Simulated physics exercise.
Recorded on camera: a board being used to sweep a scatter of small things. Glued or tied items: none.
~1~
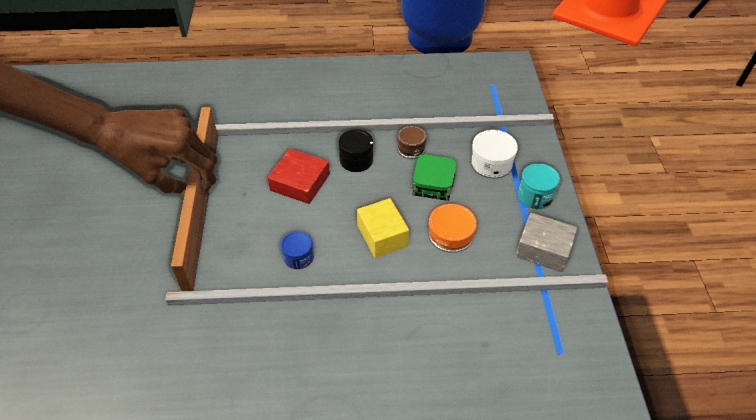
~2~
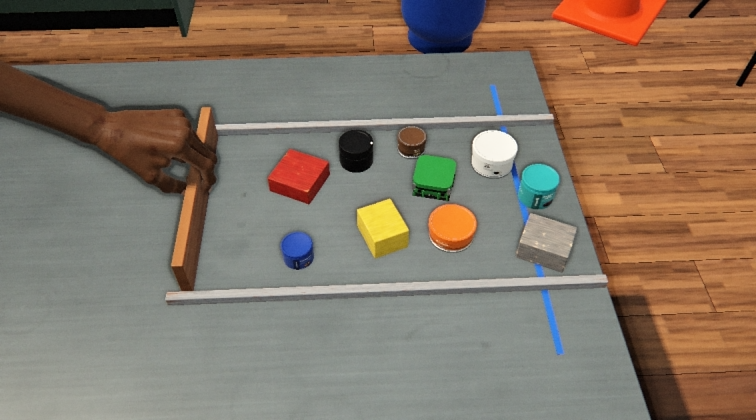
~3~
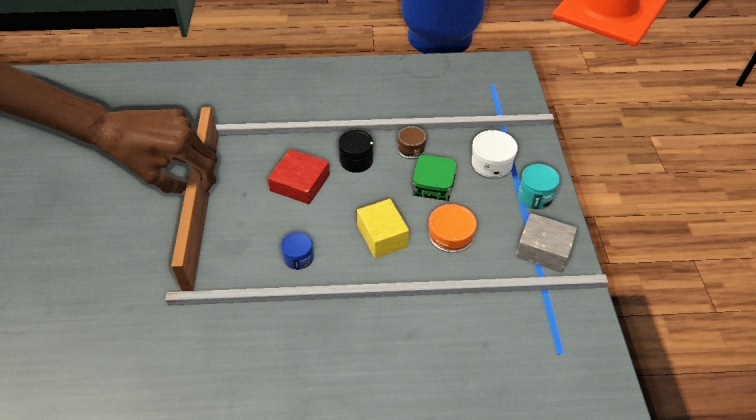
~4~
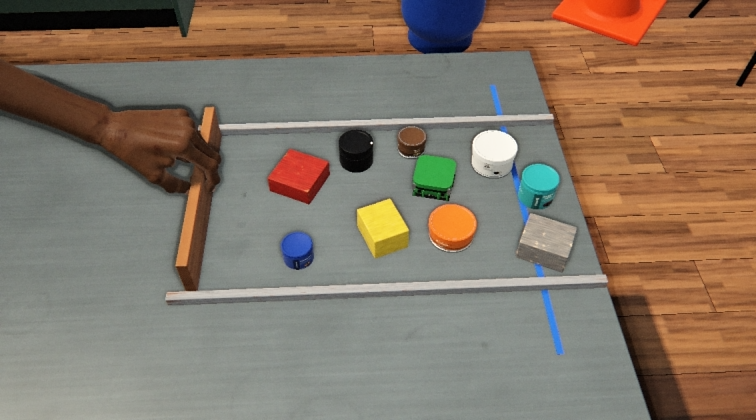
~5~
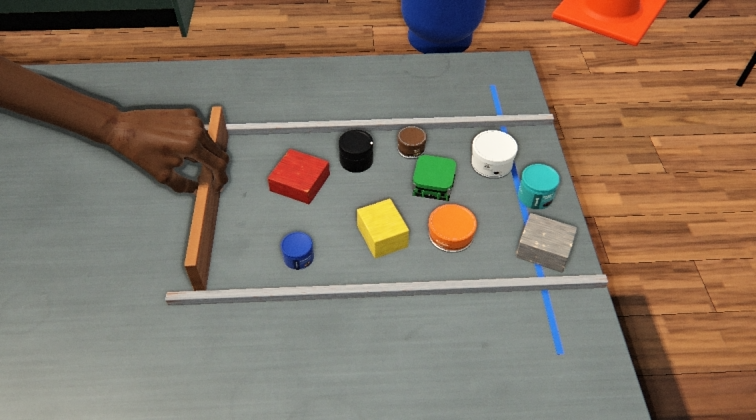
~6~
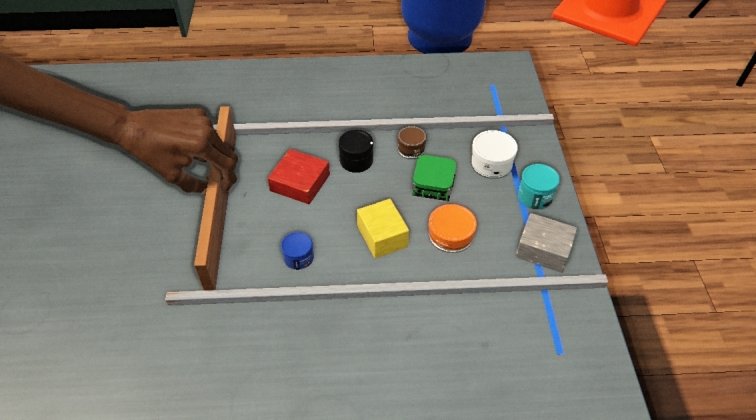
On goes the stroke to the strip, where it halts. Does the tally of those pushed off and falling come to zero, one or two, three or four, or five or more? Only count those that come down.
It comes to three or four.
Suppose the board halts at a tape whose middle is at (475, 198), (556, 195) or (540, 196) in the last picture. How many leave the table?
Tallies in the order given: 0, 6, 6.
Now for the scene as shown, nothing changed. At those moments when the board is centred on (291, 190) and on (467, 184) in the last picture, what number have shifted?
Up to then 3, and up to the other point 10.
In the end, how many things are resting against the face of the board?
4 are in contact with it.
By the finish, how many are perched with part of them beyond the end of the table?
Expected count: 2.
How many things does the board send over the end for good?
Count: 4.
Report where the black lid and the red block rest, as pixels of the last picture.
They end up close to (525, 133) and (537, 165).
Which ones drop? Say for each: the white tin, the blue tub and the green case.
I'd say the white tin drops away, the blue tub stays in place, and the green case drops away.
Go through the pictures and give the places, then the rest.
Turquoise tub (538, 187); grey block (546, 242); white tin (493, 155); board (198, 193); tape (521, 197), in the first frame.
Grey block (546, 242); yellow block (383, 229), in the second frame.
White tin (493, 155); green case (434, 178), in the third frame.
Turquoise tub (538, 187); orange tin (452, 228), in the fourth frame.
Grey block (546, 242); black lid (356, 151), in the fifth frame.
Turquoise tub (538, 187); grey block (546, 242); white tin (493, 155); board (218, 192); tape (521, 197), in the sixth frame.
Early on, none off yet; turquoise tub at rest near (538, 187); grey block at rest near (546, 242); white tin at rest near (493, 155).
Finally, the number that fall off is three or four; lost, green case, orange tin, white tin and turquoise tub.
